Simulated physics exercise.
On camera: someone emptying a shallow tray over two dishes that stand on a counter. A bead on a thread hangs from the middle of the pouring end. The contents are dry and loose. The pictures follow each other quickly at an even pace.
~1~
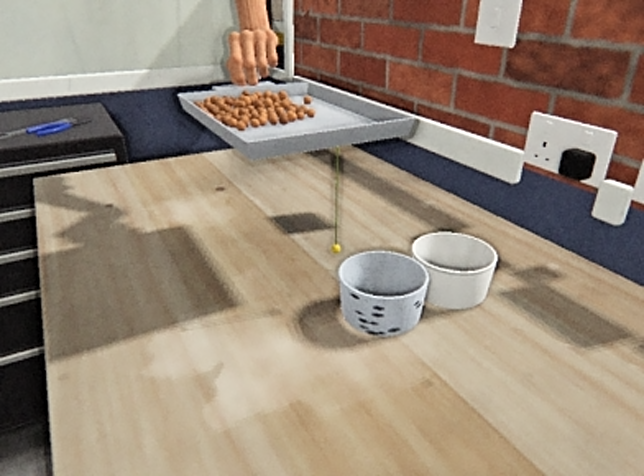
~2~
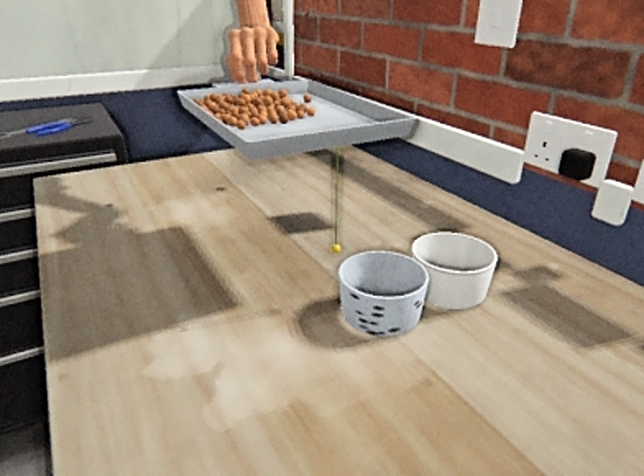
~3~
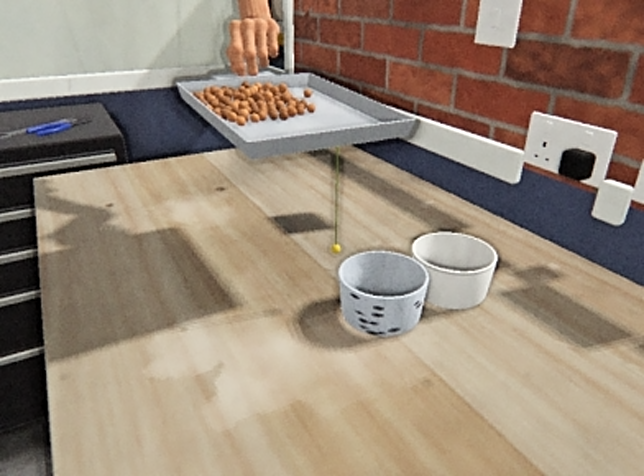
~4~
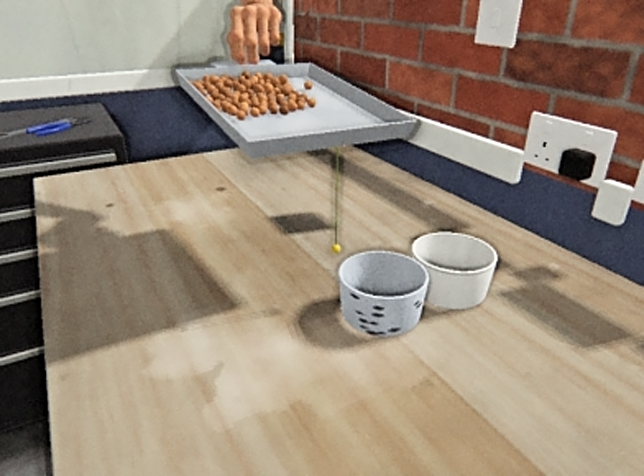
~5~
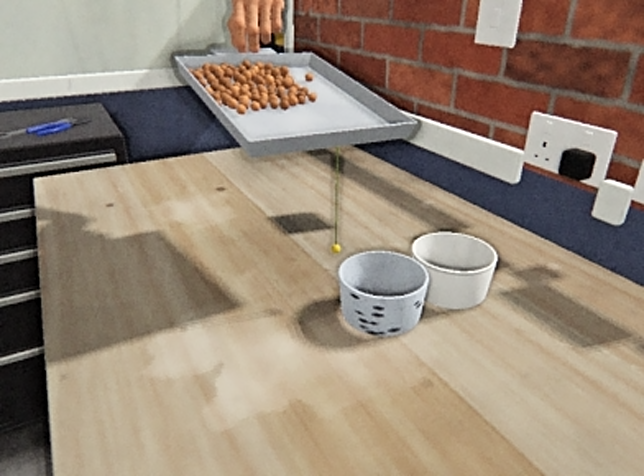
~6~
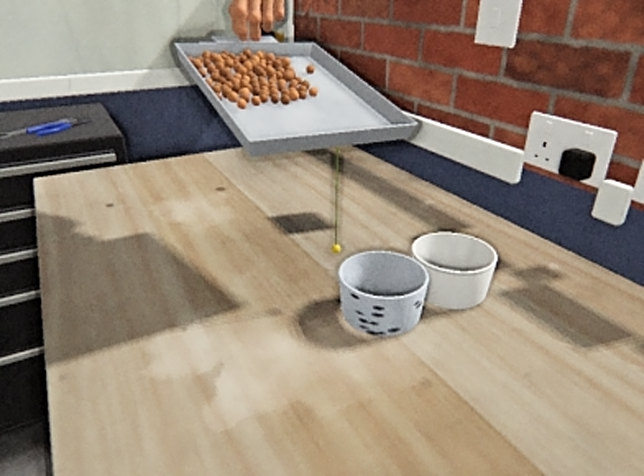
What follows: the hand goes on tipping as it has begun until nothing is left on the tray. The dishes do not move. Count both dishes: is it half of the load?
They take over half between them.
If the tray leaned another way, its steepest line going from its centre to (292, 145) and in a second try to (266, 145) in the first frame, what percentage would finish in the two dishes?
In turn 0 and 0 in a hundred.
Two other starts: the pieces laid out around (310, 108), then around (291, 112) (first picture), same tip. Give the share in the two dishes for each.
Near 80 % and 70 %.
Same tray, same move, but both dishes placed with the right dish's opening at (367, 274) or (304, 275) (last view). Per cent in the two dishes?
Roughly 50 per cent, and 0 per cent.
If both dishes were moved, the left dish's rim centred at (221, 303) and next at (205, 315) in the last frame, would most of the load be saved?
At the first place under half, at the second under half.
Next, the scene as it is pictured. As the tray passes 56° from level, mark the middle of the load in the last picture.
At about (338, 114).
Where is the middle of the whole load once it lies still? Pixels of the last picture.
Roughly at (385, 312).
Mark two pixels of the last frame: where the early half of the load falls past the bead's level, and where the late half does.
Around (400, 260) and then (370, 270).
Shortly afterwards, tray tipped steeply; all but a few on the tray; only a few in the right dish; only a few in the air.
Next, tray tipped right over; the bulk on the tray; only a few in the left dish; only a few in the right dish; only a few outside both.
Some moments later, tray tipped past a quarter turn; near half in the left dish; a little in the right dish; near a third outside both.
In the end, tray tipped past a quarter turn; near half in the left dish; a little in the right dish; near a third outside both.
